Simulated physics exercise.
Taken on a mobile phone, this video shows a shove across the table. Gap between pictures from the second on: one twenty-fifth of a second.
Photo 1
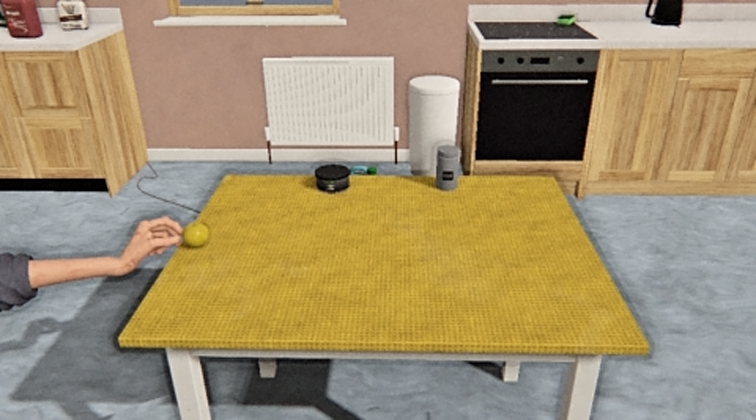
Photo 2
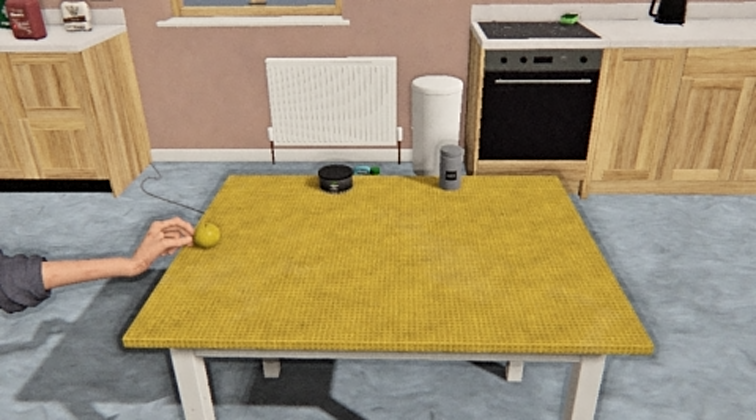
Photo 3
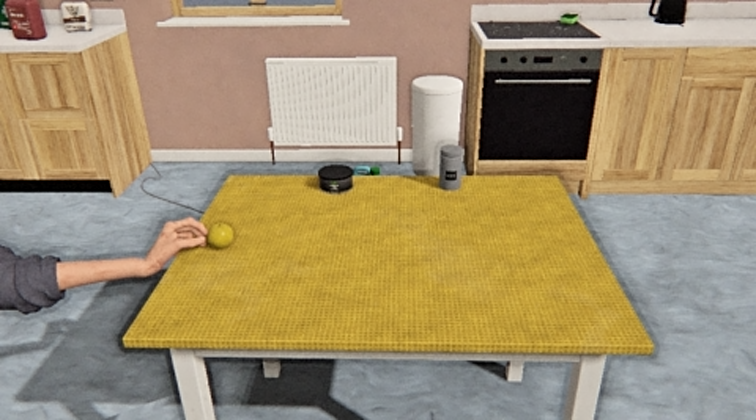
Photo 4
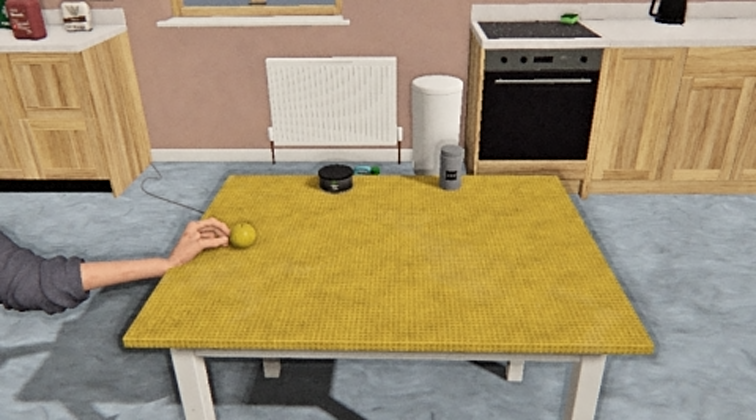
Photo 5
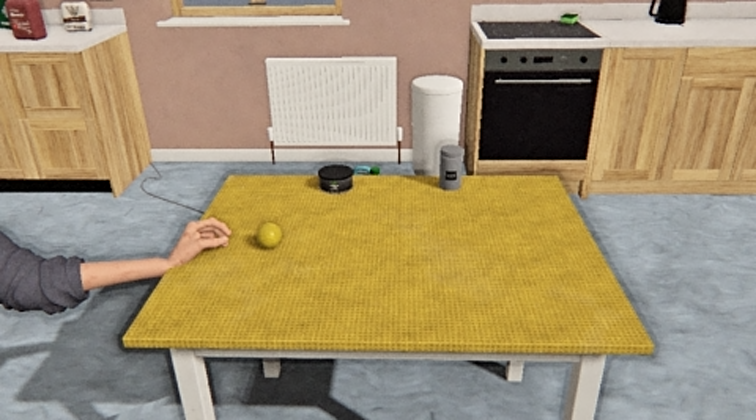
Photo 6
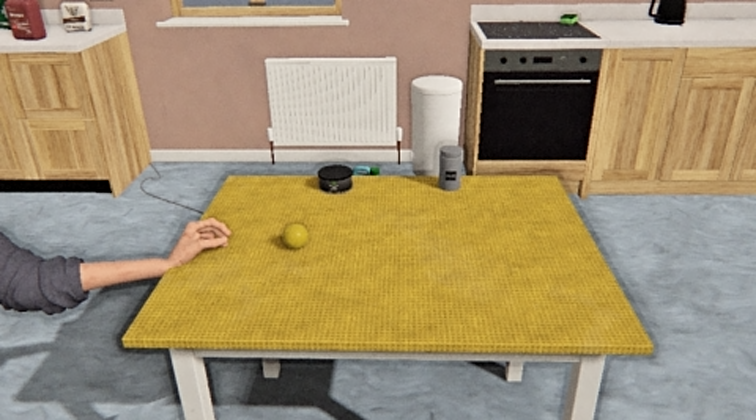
The footage shows a hand at the left edge of a yellow-topped table pushing a round yellow apple to the right, then staying still with fingers extended as the apple separates from it and moves farther rightward across the surface.
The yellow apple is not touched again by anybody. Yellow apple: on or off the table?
Off.
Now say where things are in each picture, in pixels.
In the first picture, under the hand; yellow apple (195, 235).
In the second picture, under the hand; yellow apple (207, 236).
In the third picture, under the hand; yellow apple (220, 236).
In the fourth picture, yellow apple (243, 236).
In the fifth picture, yellow apple (269, 236) moved about its own width.
In the sixth picture, yellow apple (295, 236) moved well along.
Then, 0.20 s later than the last frame, yellow apple moved well along near (423, 237).
Then, 0.50 s later than the last frame, yellow apple moved well along near (599, 238).
Then, 0.90 s later than the last frame, yellow apple now off the table.
When it is over, off the table, yellow apple.
